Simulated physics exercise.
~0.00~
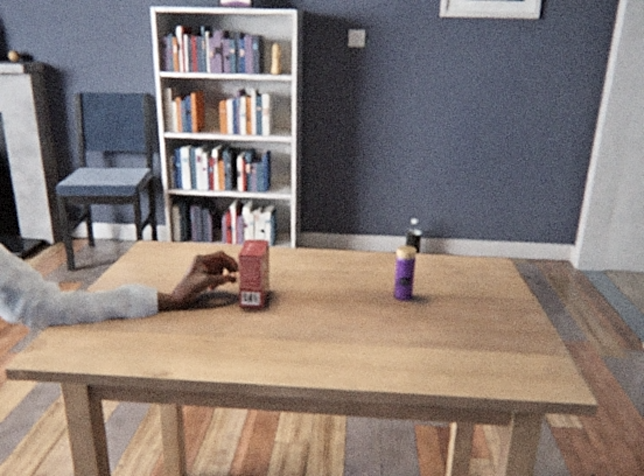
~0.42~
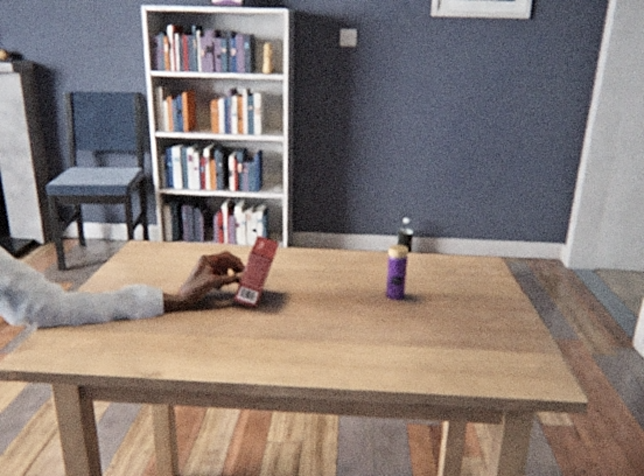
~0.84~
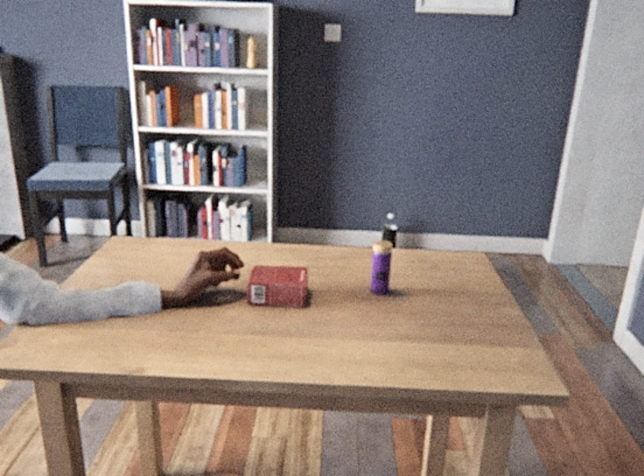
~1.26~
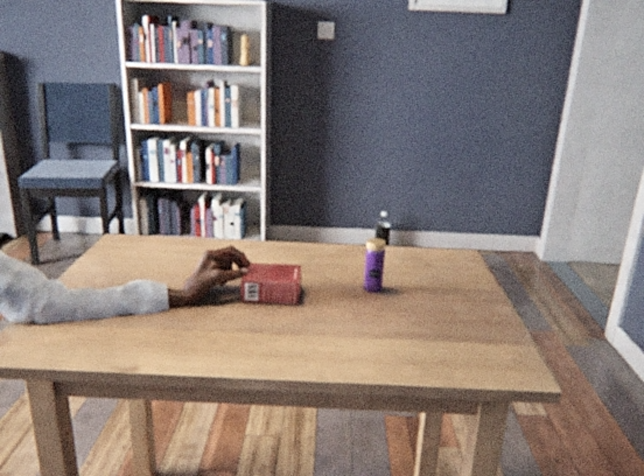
We see a hand at the left of a wooden table gently push a red packet, which tilts to the right and topples onto its side. The packet ends lying on the table near the hand, while a purple shaker stays standing to its right.
